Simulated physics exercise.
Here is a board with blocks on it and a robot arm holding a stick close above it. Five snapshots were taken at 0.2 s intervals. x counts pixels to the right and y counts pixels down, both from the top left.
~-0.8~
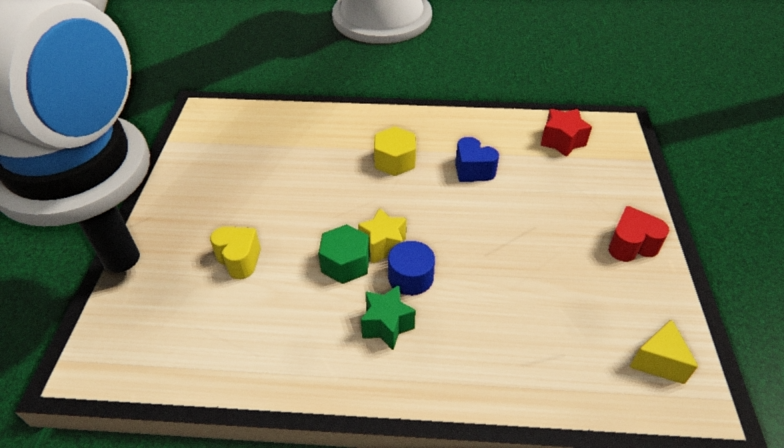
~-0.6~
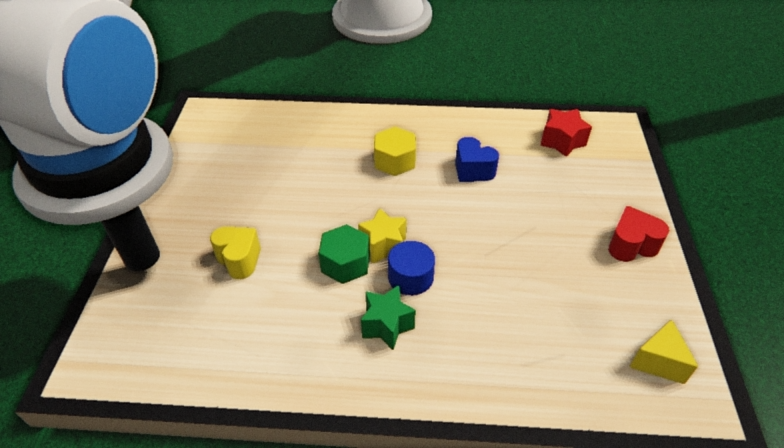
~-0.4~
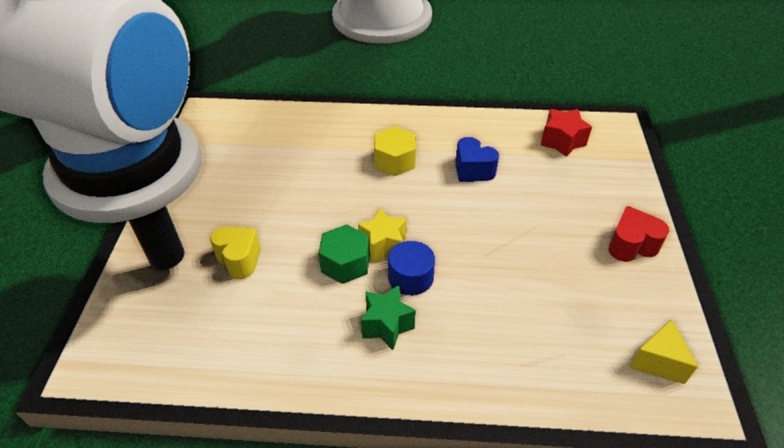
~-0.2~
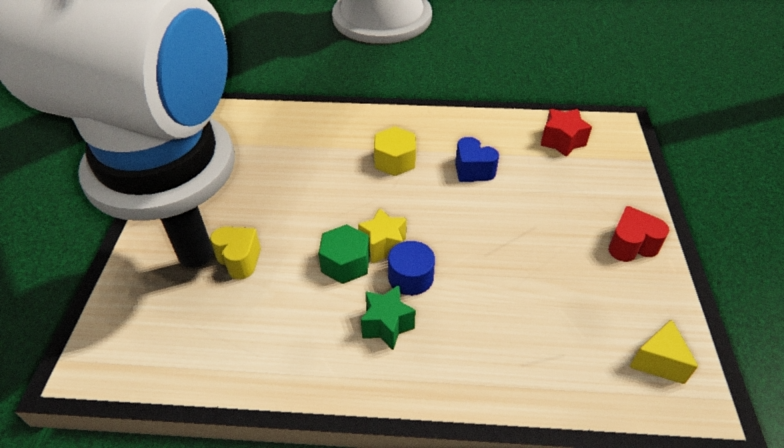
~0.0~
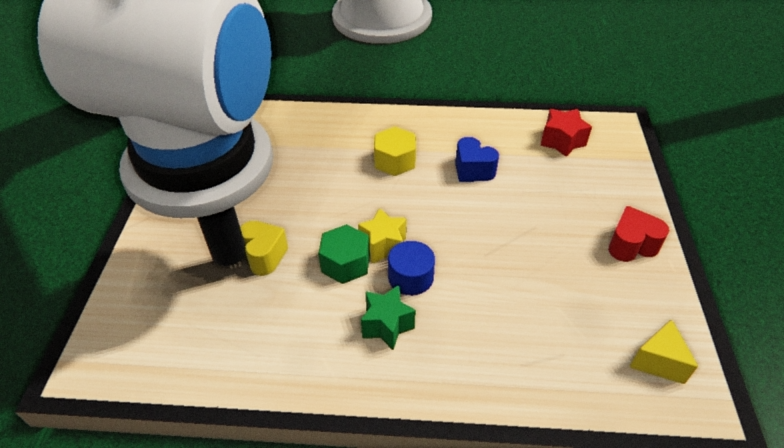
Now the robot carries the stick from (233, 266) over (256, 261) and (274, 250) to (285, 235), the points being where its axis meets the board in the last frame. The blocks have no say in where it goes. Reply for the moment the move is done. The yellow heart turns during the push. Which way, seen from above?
It goes round the way clock hands do.
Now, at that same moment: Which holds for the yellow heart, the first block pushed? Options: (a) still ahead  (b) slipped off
It's b.
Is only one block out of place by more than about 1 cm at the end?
That would be a yes.
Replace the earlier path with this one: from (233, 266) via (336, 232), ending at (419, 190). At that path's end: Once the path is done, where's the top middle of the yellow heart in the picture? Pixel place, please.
The point I'd pick in the picture is (448, 163).
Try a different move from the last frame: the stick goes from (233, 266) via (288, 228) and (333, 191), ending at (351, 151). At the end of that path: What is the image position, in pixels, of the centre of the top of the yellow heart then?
It should be at about (327, 209).
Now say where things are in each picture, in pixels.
In the first picture, tip of the stick (122, 259), middles of tops, yellow heart (233, 240), green hexagonal block (344, 243).
In the second picture, stick (143, 258), nothing pushed.
In the third picture, stick (167, 257), nothing pushed.
In the fourth picture, stick (196, 255), nothing pushed.
In the fifth picture, stick (229, 253), yellow heart (260, 236), green hexagonal block (344, 243).
The first path, step by step. Halfway along, stick (263, 243); yellow heart (293, 227).
At the end, stick (282, 221); yellow heart (312, 214), turned 25° clockwise; green hexagonal block unmoved.
